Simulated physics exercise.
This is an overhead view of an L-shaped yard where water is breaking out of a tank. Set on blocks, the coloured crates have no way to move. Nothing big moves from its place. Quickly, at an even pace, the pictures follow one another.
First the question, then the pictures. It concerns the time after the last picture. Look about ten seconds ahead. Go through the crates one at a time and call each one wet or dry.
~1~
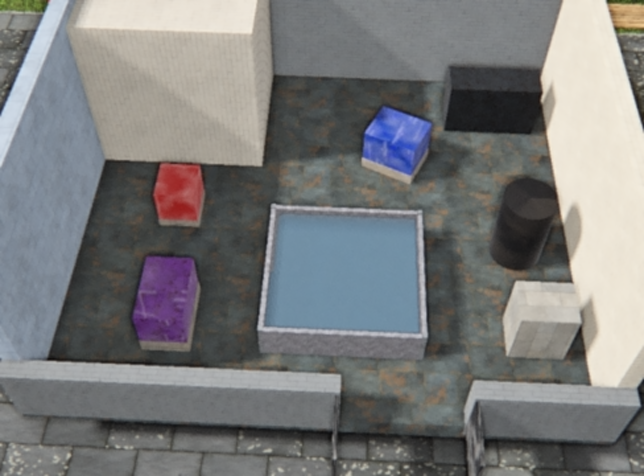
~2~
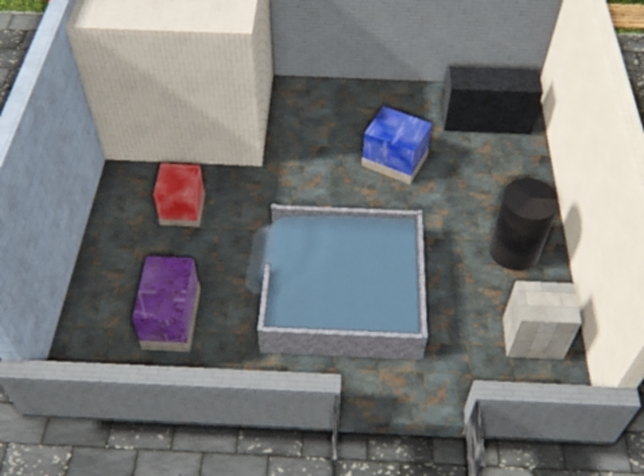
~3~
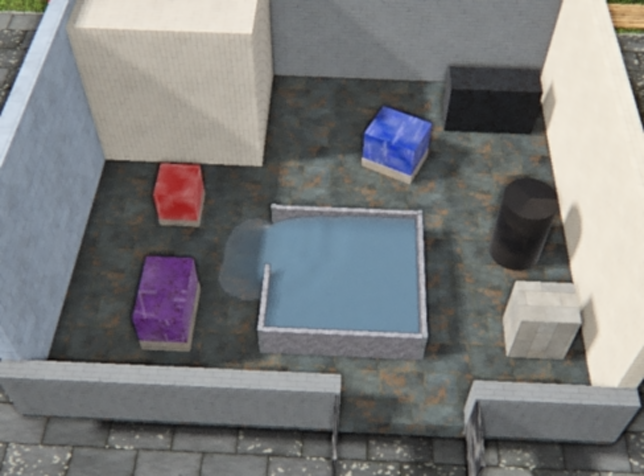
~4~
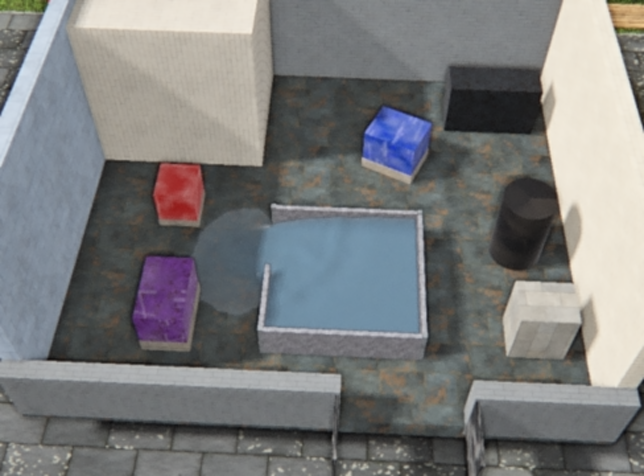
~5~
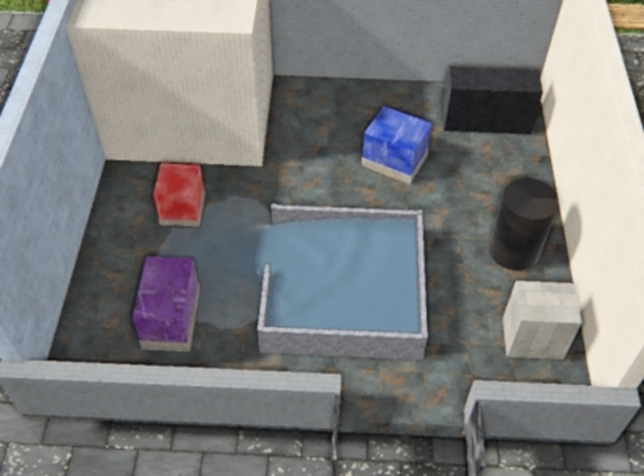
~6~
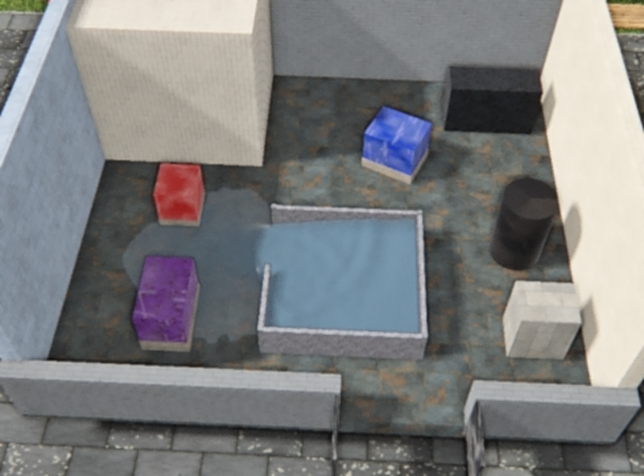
The purple crate is dry. The red crate is wet. The blue crate is dry.
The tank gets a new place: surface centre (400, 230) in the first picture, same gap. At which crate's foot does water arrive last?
My pick is the crate marked blue.
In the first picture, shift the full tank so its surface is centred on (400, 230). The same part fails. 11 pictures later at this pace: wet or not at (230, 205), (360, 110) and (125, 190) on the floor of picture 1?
Submerged, untouched, submerged.
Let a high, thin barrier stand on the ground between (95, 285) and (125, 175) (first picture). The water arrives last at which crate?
Blue crate.
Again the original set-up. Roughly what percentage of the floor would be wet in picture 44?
It comes to 60 per cent.
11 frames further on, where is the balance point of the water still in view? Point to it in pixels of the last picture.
Around (276, 271).
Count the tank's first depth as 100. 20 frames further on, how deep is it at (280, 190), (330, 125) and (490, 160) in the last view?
Estimate: 4, 0, 0 %.
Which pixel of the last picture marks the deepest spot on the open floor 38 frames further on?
About (40, 388).
A moment on, water covers 15 % of the floor; the purple crate water round its plinth, the red crate water round its plinth, the blue crate not reached.
Next, water covers 25 % of the floor; the purple crate water round its plinth, the red crate water round its plinth, the blue crate not reached.
Then, water covers 40 % of the floor; the purple crate water round its plinth, the red crate water round its plinth, the blue crate water round its plinth.
Later, water covers 60 % of the floor; the purple crate water round its plinth, the red crate water round its plinth, the blue crate water round its plinth.
In the end, water covers 85 % of the floor; the purple crate stayed above the water, the red crate was topped, the blue crate stayed above the water.
